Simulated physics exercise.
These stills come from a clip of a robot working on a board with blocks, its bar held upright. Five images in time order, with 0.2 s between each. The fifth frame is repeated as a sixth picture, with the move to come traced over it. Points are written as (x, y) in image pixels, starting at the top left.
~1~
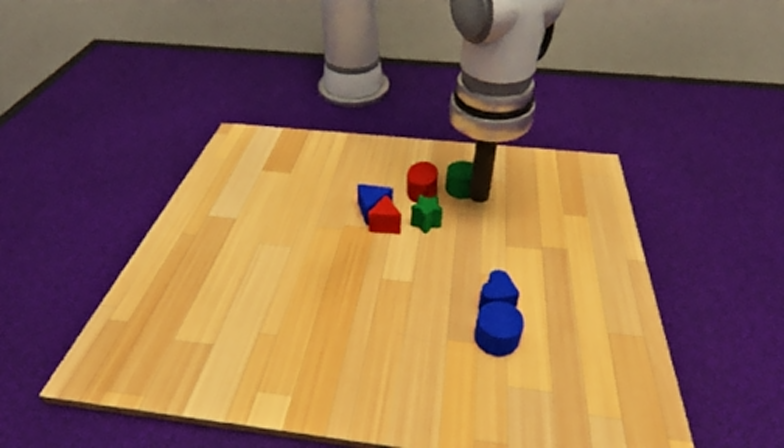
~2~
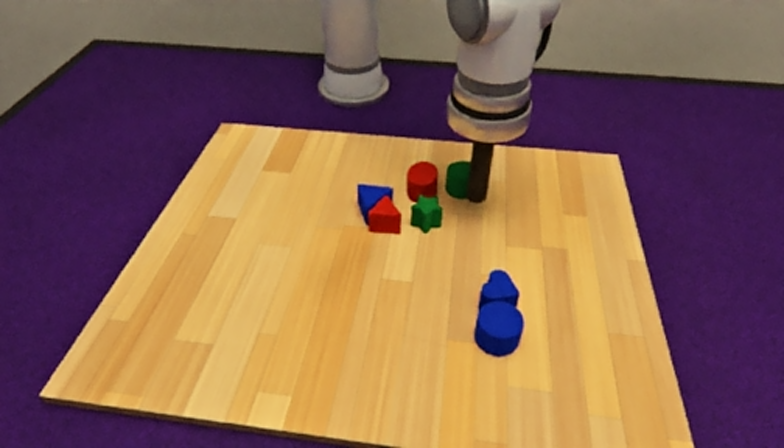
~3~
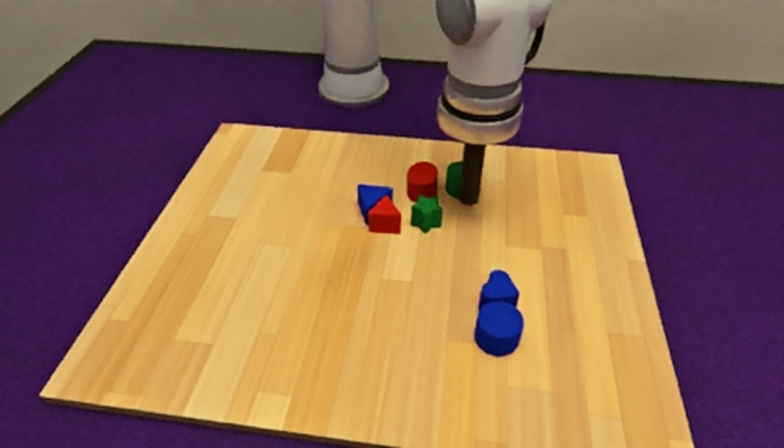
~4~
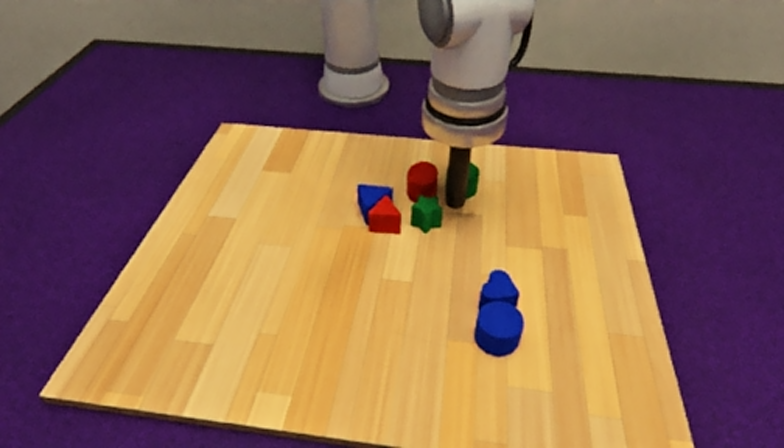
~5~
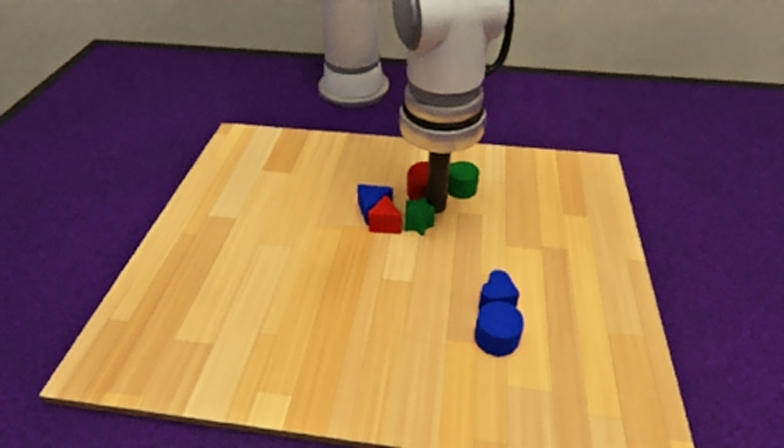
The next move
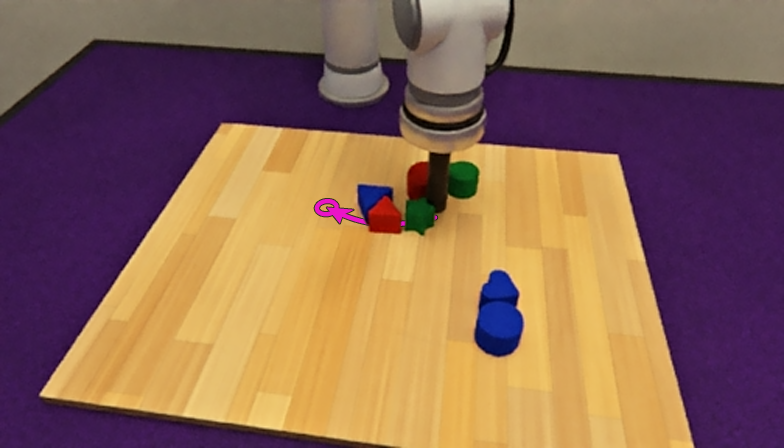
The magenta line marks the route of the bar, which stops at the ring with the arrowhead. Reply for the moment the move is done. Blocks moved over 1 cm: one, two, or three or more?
This push will displace three or more blocks.
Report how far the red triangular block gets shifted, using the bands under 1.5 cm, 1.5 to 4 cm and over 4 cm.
Of the three bands, it's over 4 cm.
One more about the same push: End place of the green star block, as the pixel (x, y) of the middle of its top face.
The middle of its upper face will lie at (378, 220).
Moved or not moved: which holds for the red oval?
It is not moved.
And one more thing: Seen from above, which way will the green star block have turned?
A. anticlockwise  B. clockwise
That would be A.
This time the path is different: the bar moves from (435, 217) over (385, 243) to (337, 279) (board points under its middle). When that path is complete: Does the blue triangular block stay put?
I believe so.
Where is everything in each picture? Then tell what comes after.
In the first frame, bar's lower end (479, 197); blue triangular block (372, 192); red triangular block (385, 207); green star block (427, 204); red oval (423, 172).
In the second frame, bar (476, 198); blocks still.
In the third frame, bar (468, 200); blocks still.
In the fourth frame, bar (455, 203); blocks still.
In the fifth frame, bar (436, 208); blue triangular block (372, 192); red triangular block (385, 207); green star block (419, 206); red oval (423, 172).
Drawn move, from (435, 217) over (398, 224) and (359, 220) to (327, 208).
What follows on the original path. One third of the way, bar (397, 214); red triangular block (359, 217), turned 25° clockwise; green star block (386, 217), turned 25° anticlockwise.
Two thirds of the way, bar (358, 211); blue triangular block (358, 187), turned 55° clockwise; red triangular block (346, 219); green star block (378, 220), turned 65° anticlockwise.
At the end, bar (326, 198); blue triangular block (354, 184), turned 80° clockwise; red triangular block (345, 219); green star block (378, 220), turned 65° anticlockwise; red oval still.
